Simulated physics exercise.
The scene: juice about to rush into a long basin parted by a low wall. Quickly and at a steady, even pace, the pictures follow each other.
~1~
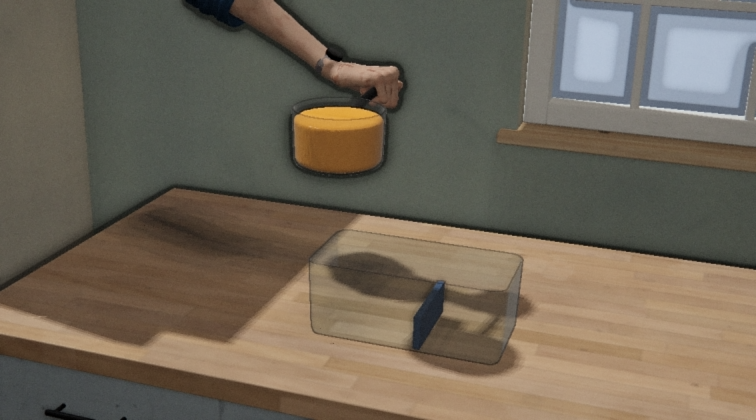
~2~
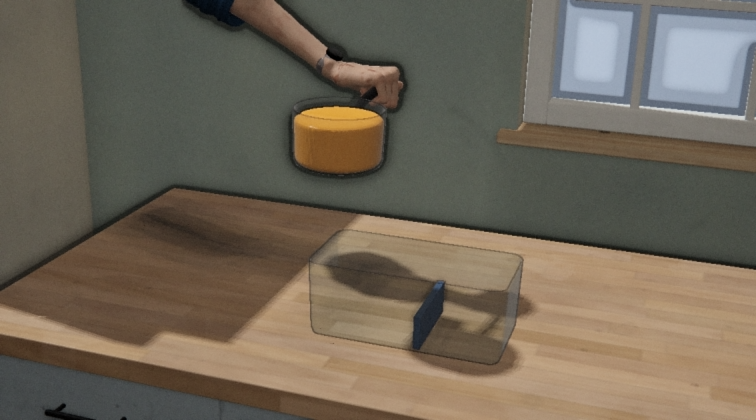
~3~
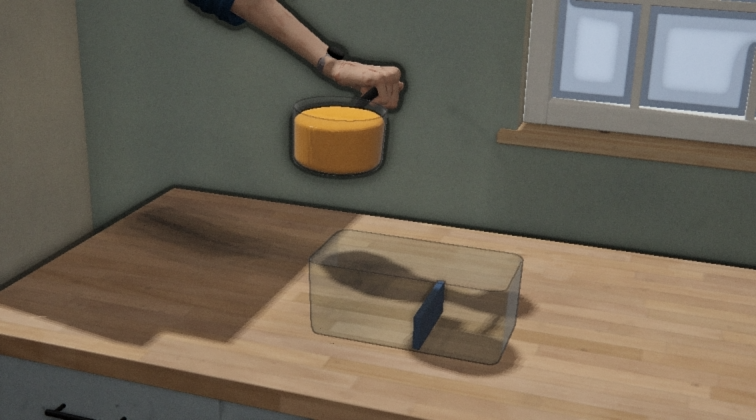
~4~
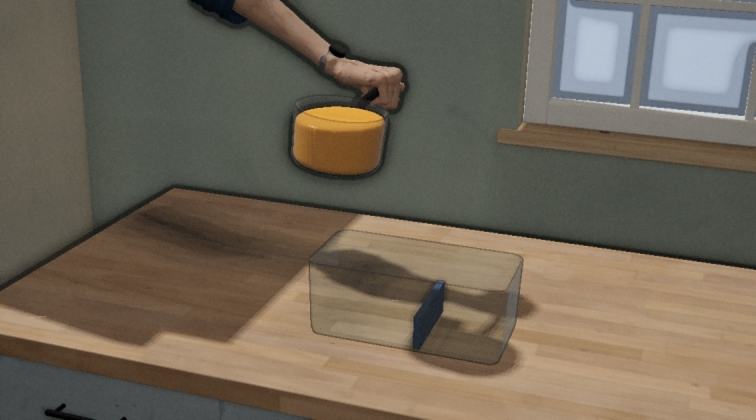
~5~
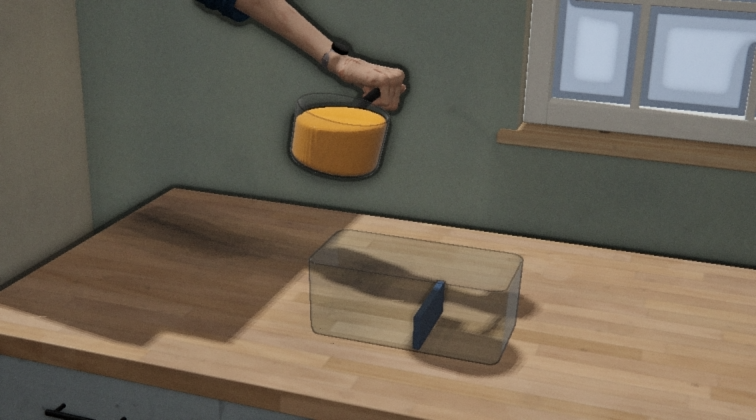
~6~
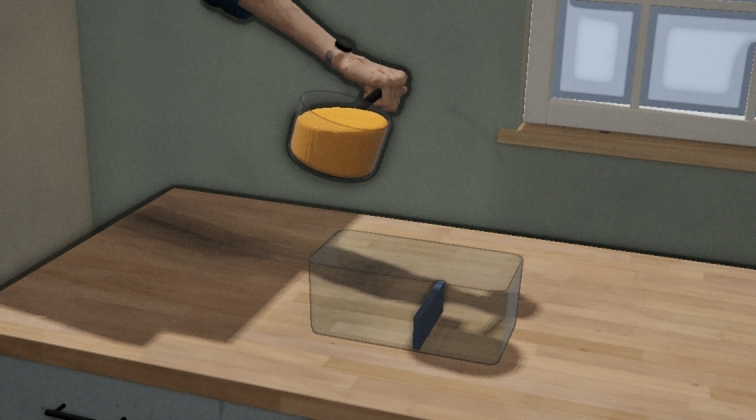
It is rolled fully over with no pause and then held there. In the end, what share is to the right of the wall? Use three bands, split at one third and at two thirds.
Between a third and two thirds ends up there.
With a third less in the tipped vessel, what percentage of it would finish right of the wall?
Roughly 20 in a hundred.
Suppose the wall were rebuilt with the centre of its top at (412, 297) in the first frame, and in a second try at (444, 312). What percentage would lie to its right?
Around 70 percent in try one and around 25 percent in try two.
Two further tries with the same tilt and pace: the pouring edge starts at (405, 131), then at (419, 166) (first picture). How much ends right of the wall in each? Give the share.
It comes to 70 % the first time and 75 % the second.
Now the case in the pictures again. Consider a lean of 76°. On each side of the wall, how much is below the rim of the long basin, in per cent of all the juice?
Left 5 %, right 5 %.
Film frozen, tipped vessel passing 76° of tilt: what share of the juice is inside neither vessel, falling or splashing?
Near 35 parts in a hundred.
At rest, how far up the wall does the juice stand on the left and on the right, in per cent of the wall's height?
The left part 40 per cent, the right part 50.
A moment on, the tilt is 76° and 54 per cent is still to pour, 5 is left of the wall and 7 right of it.
Next, the tilt is 110° and 8 per cent is still to pour, 33 is left of the wall and 47 right of it.
Then the tilt is 115° and 0 per cent is still to pour, 51 is left of the wall and 47 right of it.
Later the tilt is 115° and 0 per cent is still to pour, 51 is left of the wall and 47 right of it.
At rest 51 per cent lies left of the wall, 47 right of it and 1 outside.
